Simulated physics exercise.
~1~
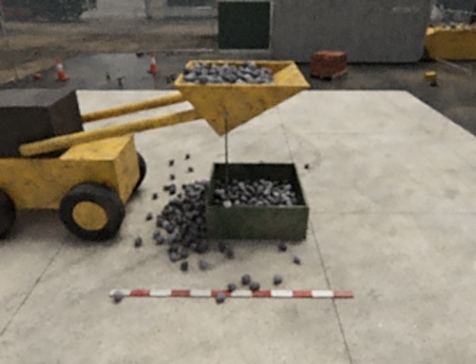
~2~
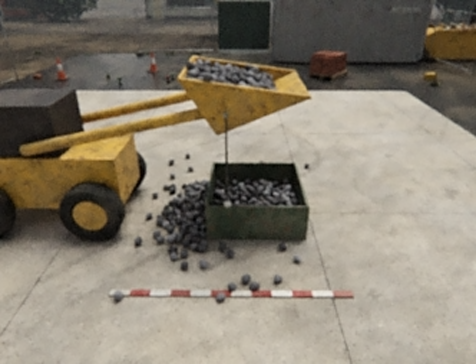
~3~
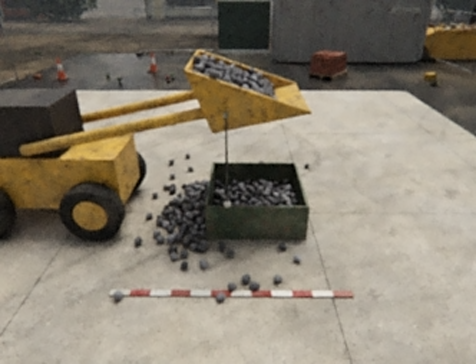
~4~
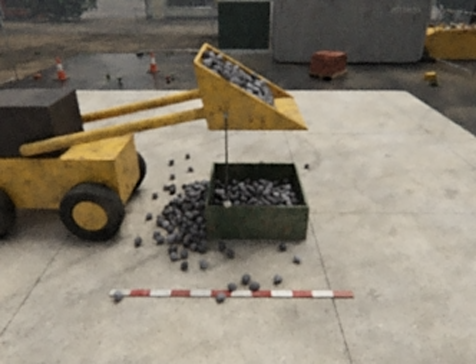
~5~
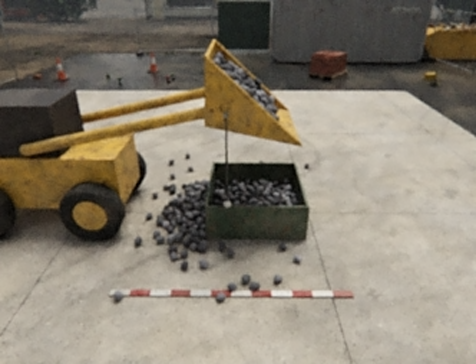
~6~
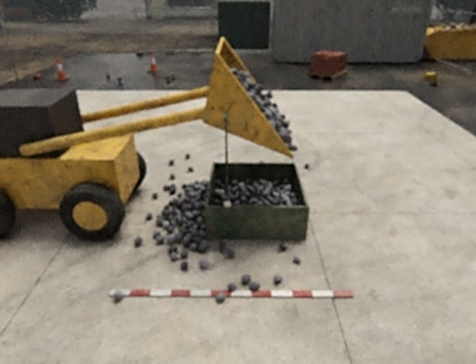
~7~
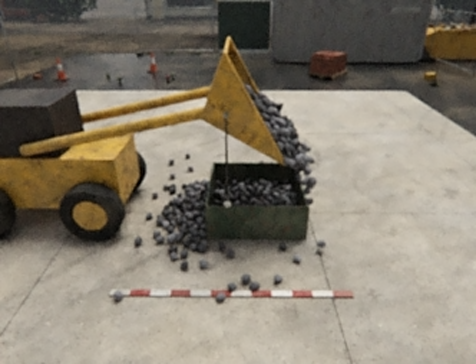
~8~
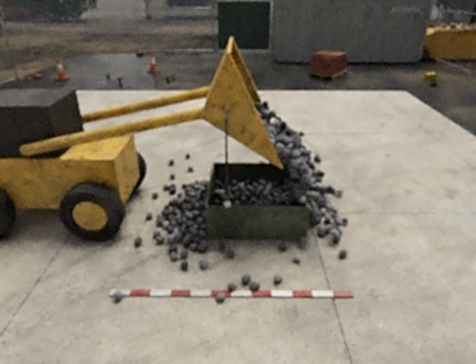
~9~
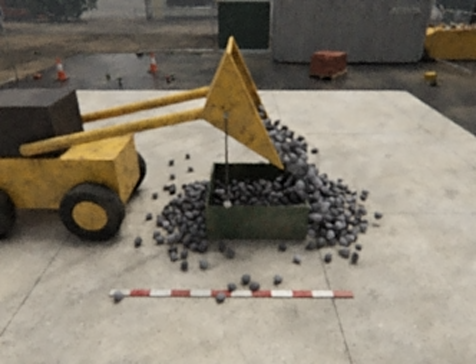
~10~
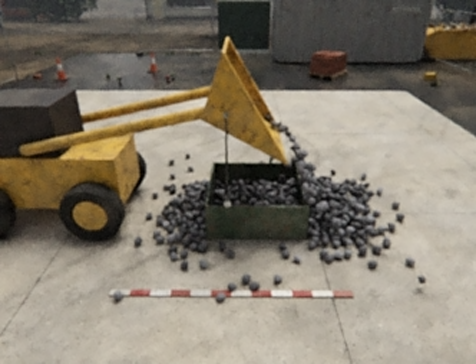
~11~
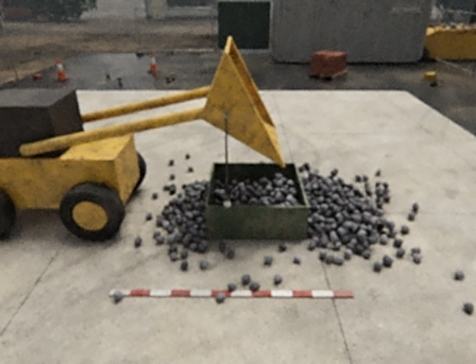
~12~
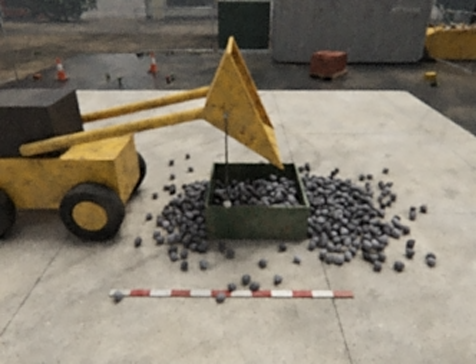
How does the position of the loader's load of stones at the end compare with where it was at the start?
At the start the load sits up in the raised bucket above the bin. By the end it has come down and lies further to the right, with many stones spread on the concrete beside the bin and others in it.
